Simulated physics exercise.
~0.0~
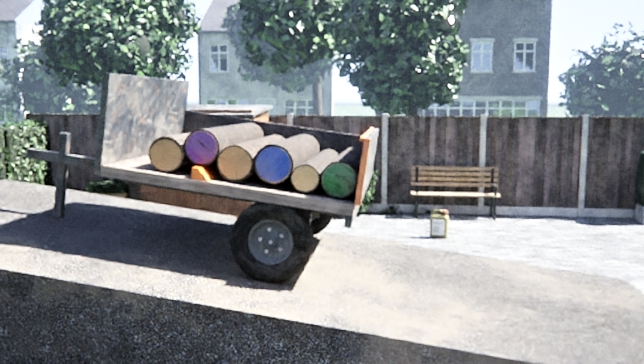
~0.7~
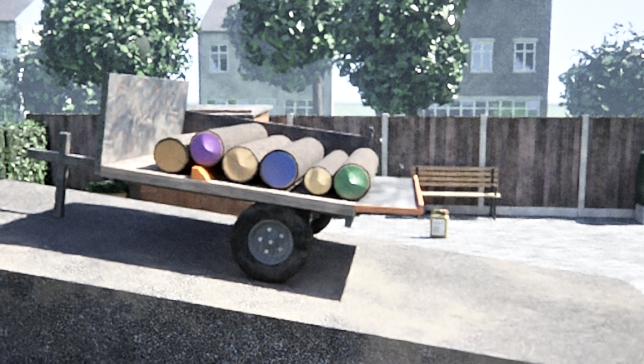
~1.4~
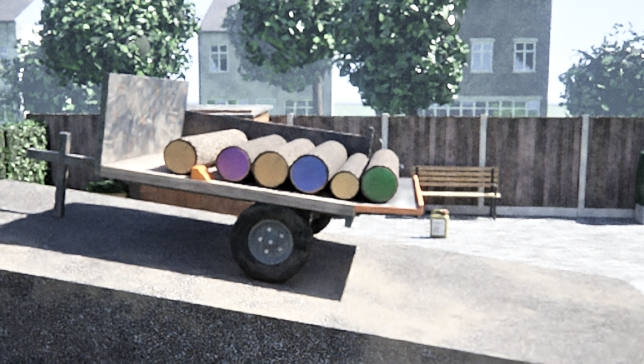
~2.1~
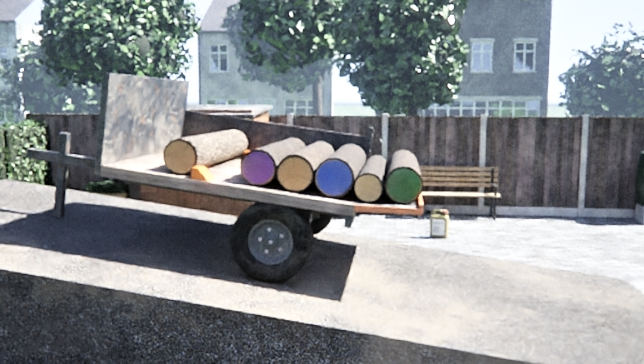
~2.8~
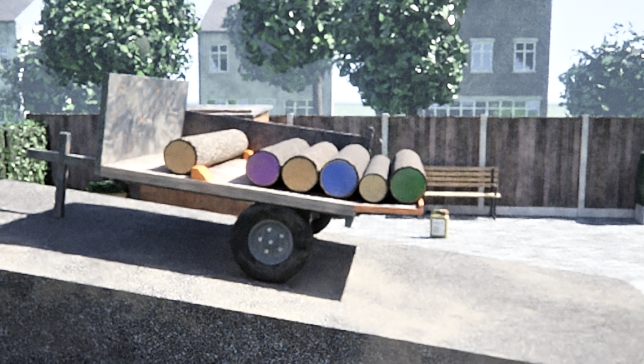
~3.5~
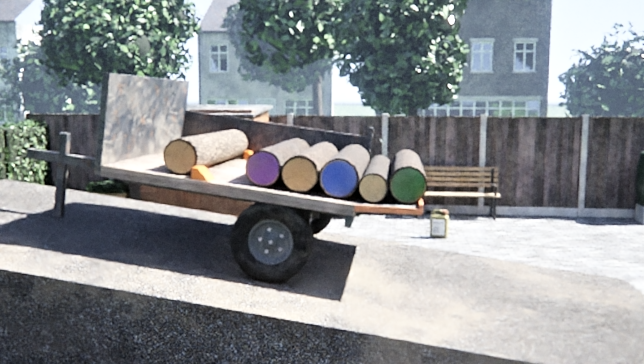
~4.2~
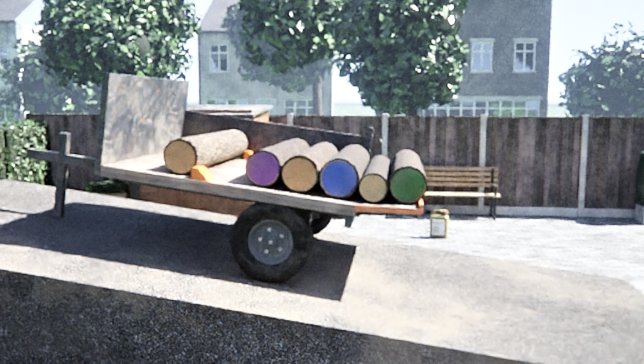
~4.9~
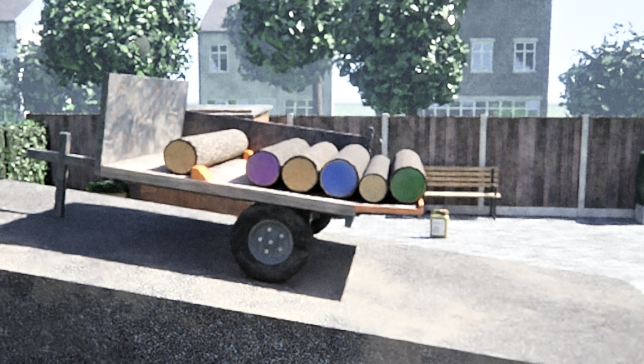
On a sloping lane, a trailer's tailgate dropping open, six logs rolling right, the green leading onto the gate, none falling off.
